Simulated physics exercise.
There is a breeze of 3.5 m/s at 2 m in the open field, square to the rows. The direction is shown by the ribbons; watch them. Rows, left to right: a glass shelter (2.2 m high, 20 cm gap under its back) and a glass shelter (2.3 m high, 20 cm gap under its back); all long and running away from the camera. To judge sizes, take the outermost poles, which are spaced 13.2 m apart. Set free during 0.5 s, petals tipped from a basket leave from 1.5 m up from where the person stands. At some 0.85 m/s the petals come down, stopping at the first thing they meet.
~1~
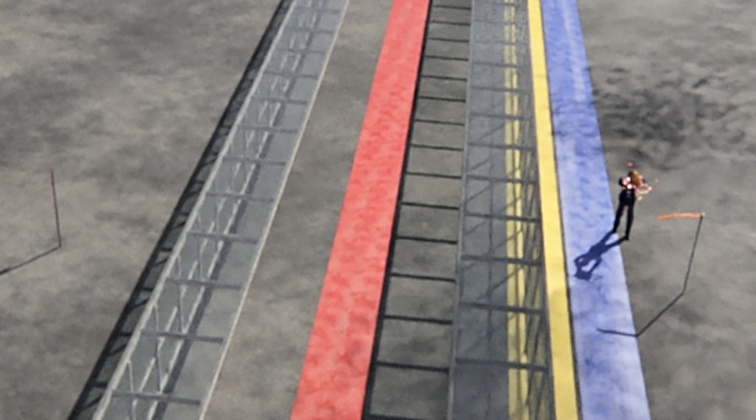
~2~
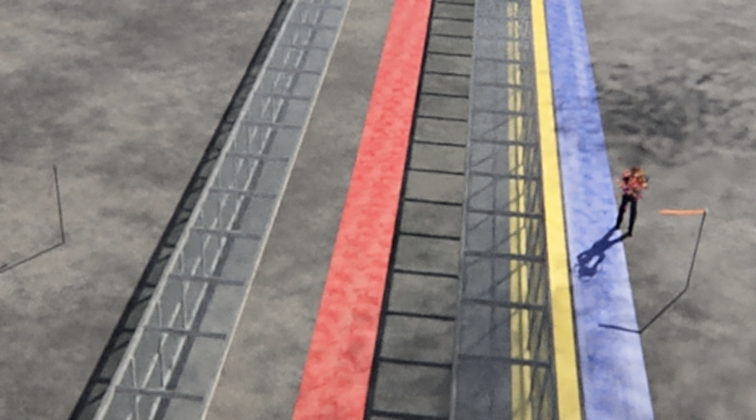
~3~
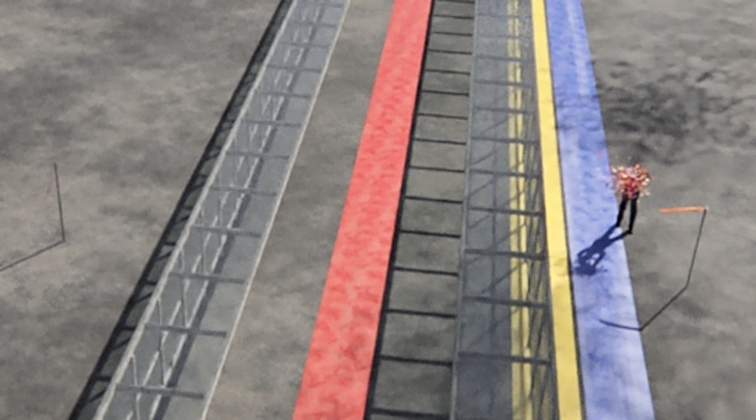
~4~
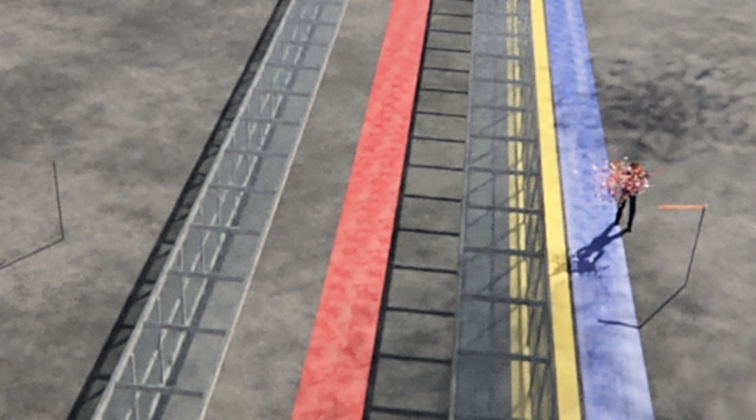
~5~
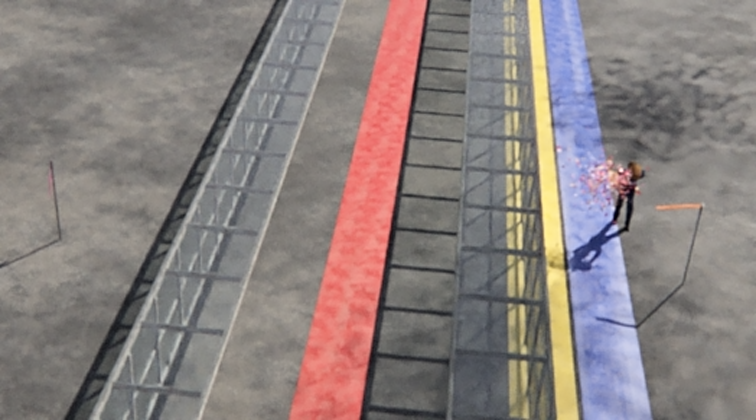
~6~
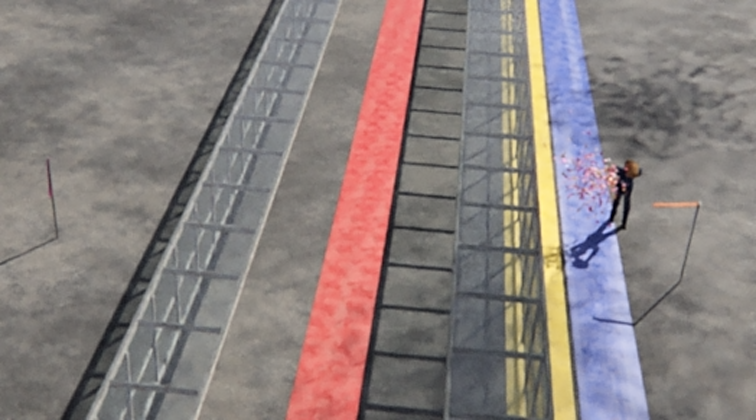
Pink petals leave a standing person's basket and drift left in a loose cloud over the blue strip.
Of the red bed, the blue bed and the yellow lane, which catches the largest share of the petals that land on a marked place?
The yellow one.
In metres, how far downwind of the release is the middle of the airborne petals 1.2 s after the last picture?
That comes to around 2.0 m.
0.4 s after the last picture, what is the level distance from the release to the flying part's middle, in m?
The distance is close to 1.5 m.
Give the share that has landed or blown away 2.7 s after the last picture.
About 85 %.
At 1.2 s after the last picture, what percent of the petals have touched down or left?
My guess would be close to 45 percent.
Then, 0.4 s after the last picture, 3 % is no longer flying here, and 0 % lies on the yellow lane, 2 % on the blue bed and 0 % on the red bed; the middle of what still flies is 1.1 m above the low ground, near (570, 187).
Then, 1.2 s after the last picture, 43 % is no longer flying here, and 16 % lies on the yellow lane, 14 % on the blue bed and 0 % on the red bed; the middle of what still flies is 0.9 m above the low ground, near (543, 196).
Then, 2.7 s after the last picture, 83 % is no longer flying here, and 43 % lies on the yellow lane, 18 % on the blue bed and 0 % on the red bed; the middle of what still flies is 2.2 m above the low ground, near (441, 131).
Then, 7.2 s after the last picture, 97 % is no longer flying here, and 49 % lies on the yellow lane, 18 % on the blue bed and 1 % on the red bed.
Then, 44.2 s after the last picture, 100 % is no longer flying here, and 49 % lies on the yellow lane, 18 % on the blue bed and 2 % on the red bed.
